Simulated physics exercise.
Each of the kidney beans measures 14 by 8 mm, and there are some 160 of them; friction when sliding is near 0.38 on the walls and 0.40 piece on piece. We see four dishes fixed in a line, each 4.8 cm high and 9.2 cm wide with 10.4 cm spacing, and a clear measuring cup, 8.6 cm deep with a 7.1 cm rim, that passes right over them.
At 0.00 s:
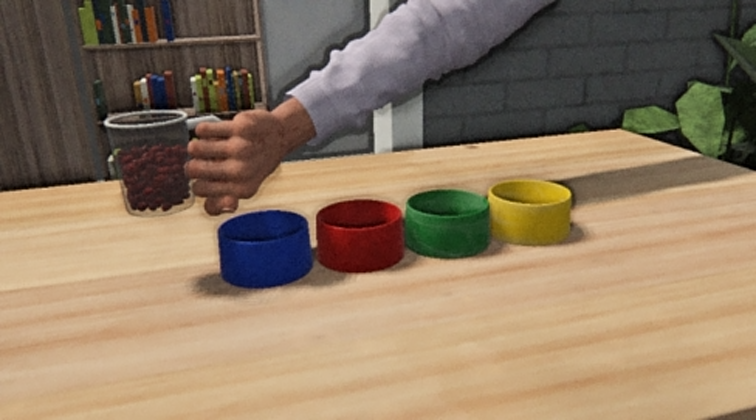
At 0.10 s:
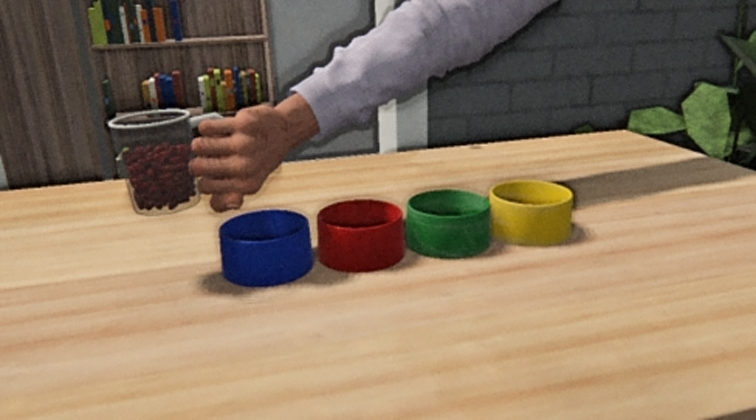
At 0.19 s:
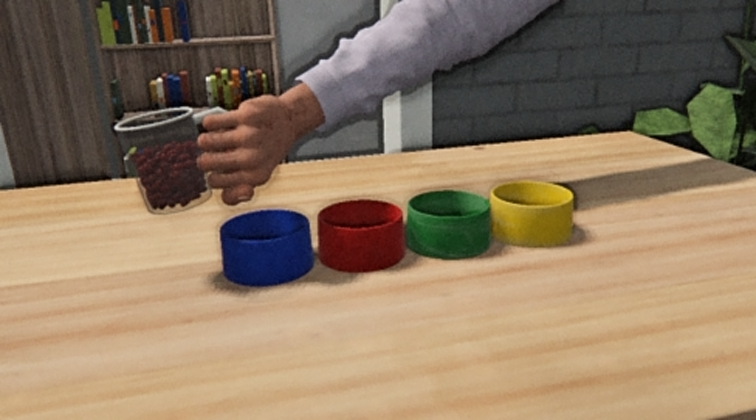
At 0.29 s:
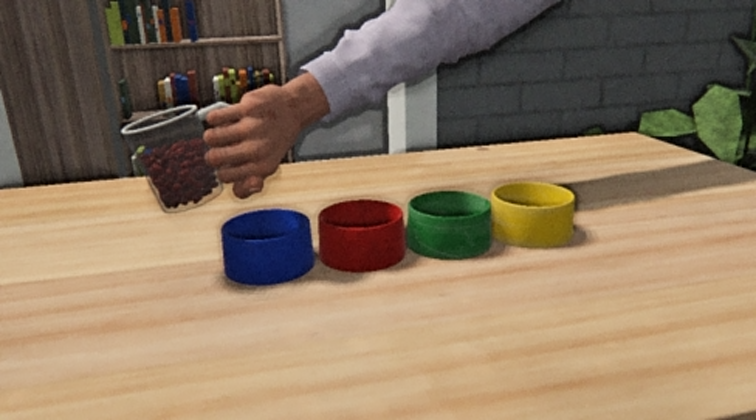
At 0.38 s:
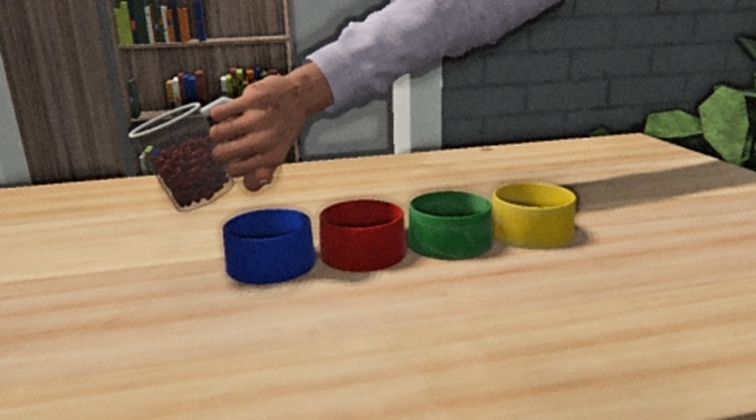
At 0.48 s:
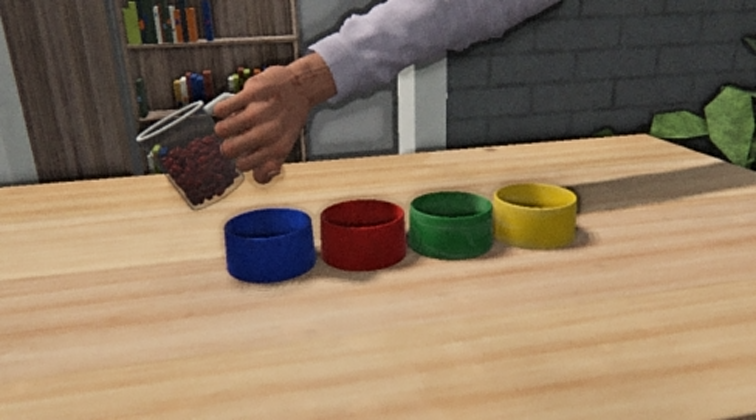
A clear measuring cup of red beans, gripped by a hand in a light sleeve, moves slightly right while tilting steadily, behind a row of blue, red, green and yellow dishes that stay still on a wooden table.
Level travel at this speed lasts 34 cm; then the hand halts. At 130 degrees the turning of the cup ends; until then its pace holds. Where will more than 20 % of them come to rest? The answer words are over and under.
Red: Under. Blue: Over. Green: Under. Yellow: Under. Counter: Under.
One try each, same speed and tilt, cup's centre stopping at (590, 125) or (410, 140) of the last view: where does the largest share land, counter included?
Try 1 - blue; try 2 - blue.
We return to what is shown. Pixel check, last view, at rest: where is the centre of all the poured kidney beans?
Centre at rest: Approx. (272, 247) px.
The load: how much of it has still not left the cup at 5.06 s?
Roughly 0 per cent.
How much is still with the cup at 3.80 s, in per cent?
My estimate is about 0 per cent.
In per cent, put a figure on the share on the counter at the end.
I'd reckon around 0 per cent.
Then, at 2.47 s, tilt 130 degrees; cup holds 0 %, blue 100 %.
Then, at 3.80 s, tilt 130 degrees; cup holds 0 %, blue 100 %.
After 5.06 s, tilt 130 degrees; cup holds 0 %, blue 100 %.
By 5.4 s all is still; red 0 %, blue 100 %, green 0 %, yellow 0 %, counter 0 %.
